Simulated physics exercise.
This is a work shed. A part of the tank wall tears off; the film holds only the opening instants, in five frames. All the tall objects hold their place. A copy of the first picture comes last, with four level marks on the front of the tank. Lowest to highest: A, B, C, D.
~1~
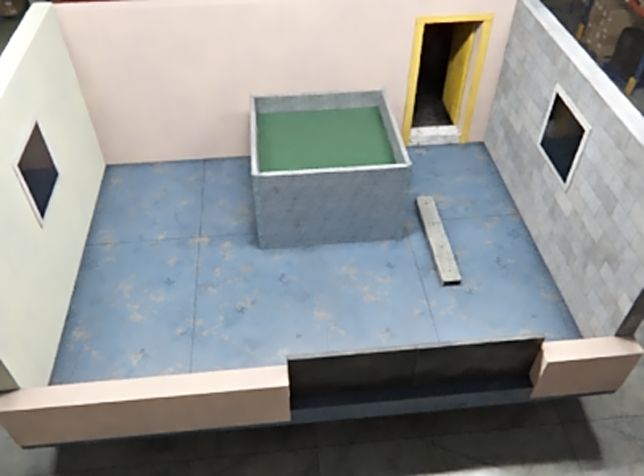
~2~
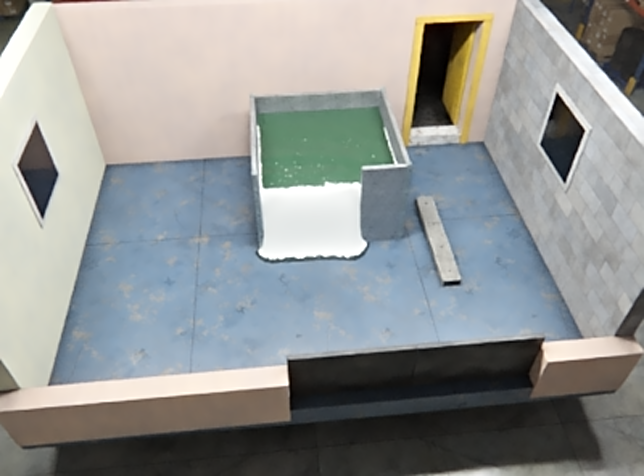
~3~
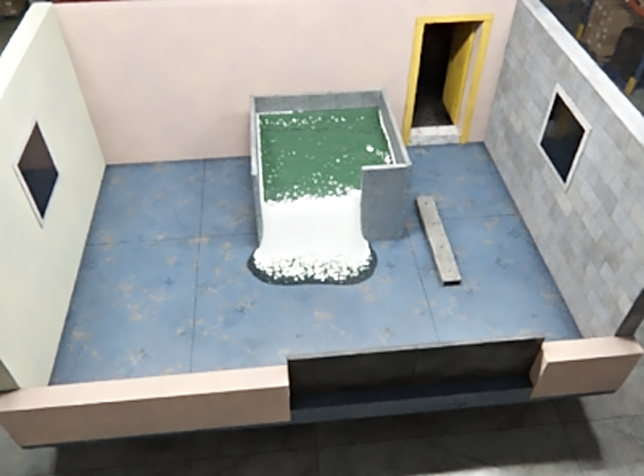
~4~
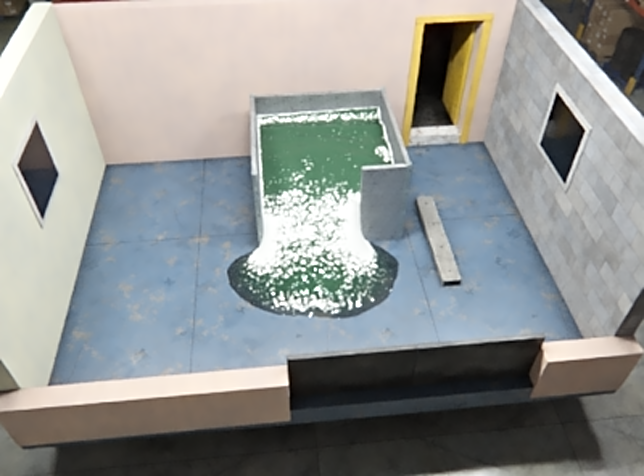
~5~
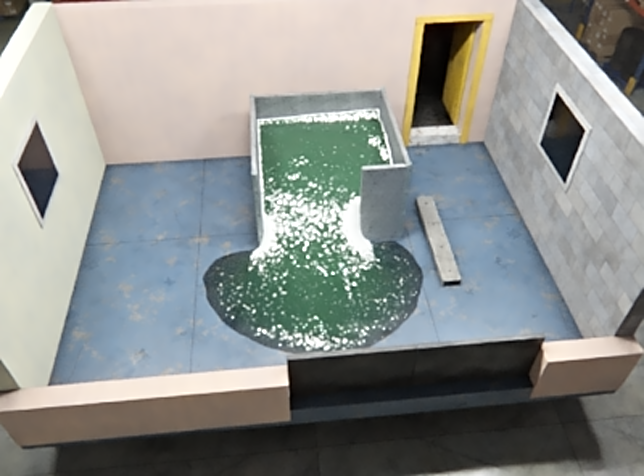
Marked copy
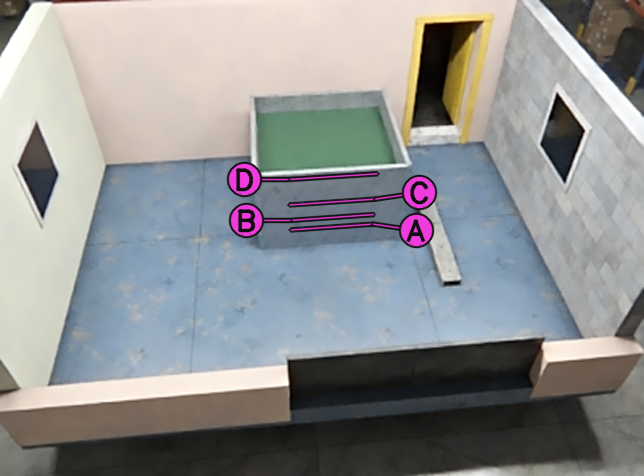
In a work shed, green water pours from a tank's open front and spreads across the blue floor.
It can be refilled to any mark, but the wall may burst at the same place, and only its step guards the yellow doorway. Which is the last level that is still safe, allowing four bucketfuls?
Line C.
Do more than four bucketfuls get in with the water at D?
Yes.
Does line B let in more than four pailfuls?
No, not at all.
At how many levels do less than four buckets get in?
Three of the four.
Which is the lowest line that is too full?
D.
On the marked copy, A at (332, 227); B at (332, 217); C at (332, 202); D at (332, 176); from the bottom up A, B, C, D.
With A, nothing gets over.
With B, nothing gets over.
With C, a splash gets over, under a bucket.
With D, about 10 bucketfuls get in.
